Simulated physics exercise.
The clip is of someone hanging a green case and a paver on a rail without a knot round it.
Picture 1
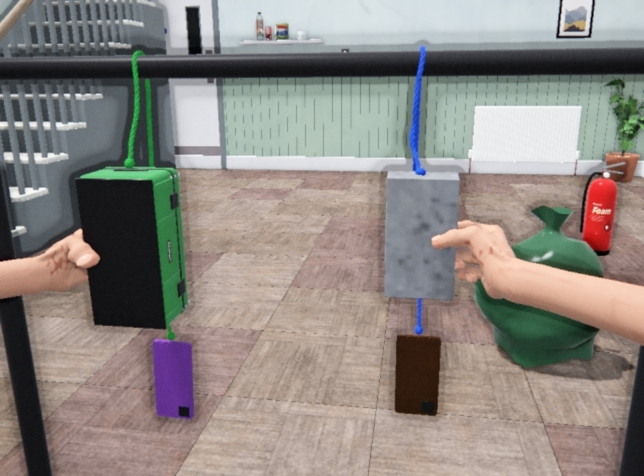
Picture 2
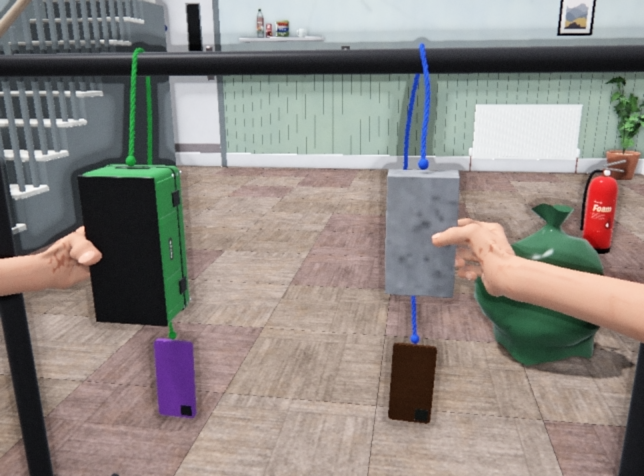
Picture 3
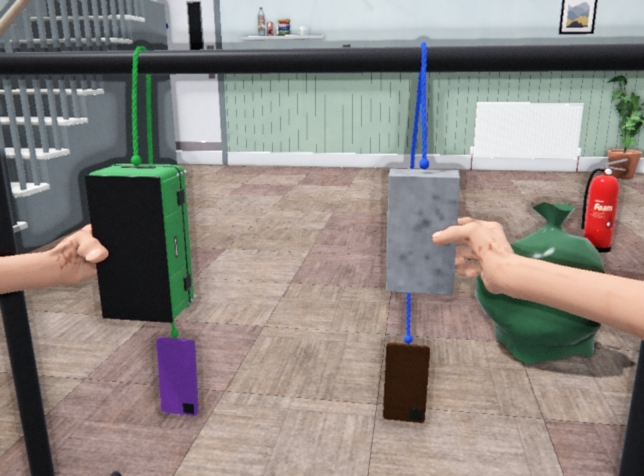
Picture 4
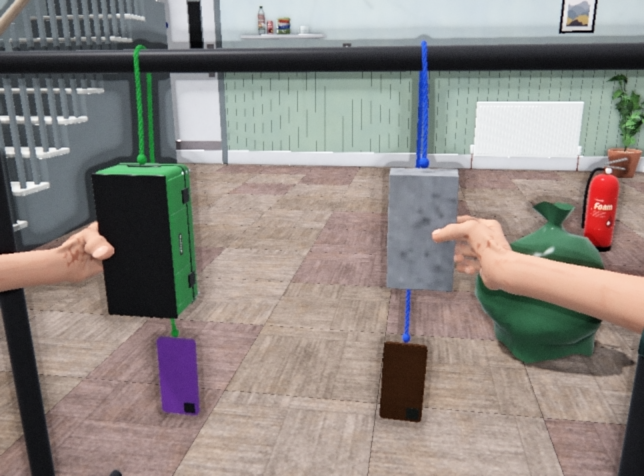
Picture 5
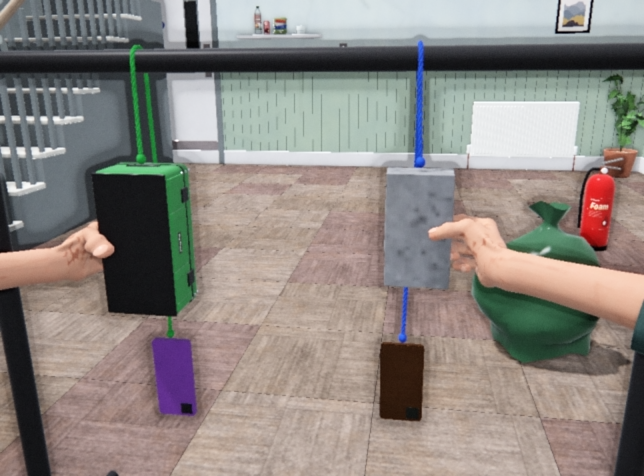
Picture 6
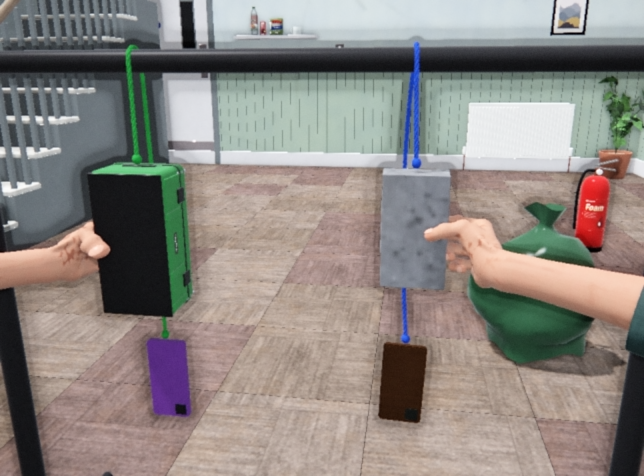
At first, a green and black case and a grey block hang by green and blue cords from a dark rail, a purple phone below one and a brown phone below the other, with a hand beside each. The case then shifts very slightly, the brown phone sways a little left, and the hands barely move.
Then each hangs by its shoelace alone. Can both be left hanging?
Outcome: The green case pulls its rope through, the paver runs down to the floor.
Then, 0.48 s past the final frame, green case dropping near (166, 460); paver dropping.
Then, 0.80 s past the final frame, green case on the floor; paver on the floor.
When it is over, green case on the floor; paver on the floor. The green case runs down to the floor and the paver drops.
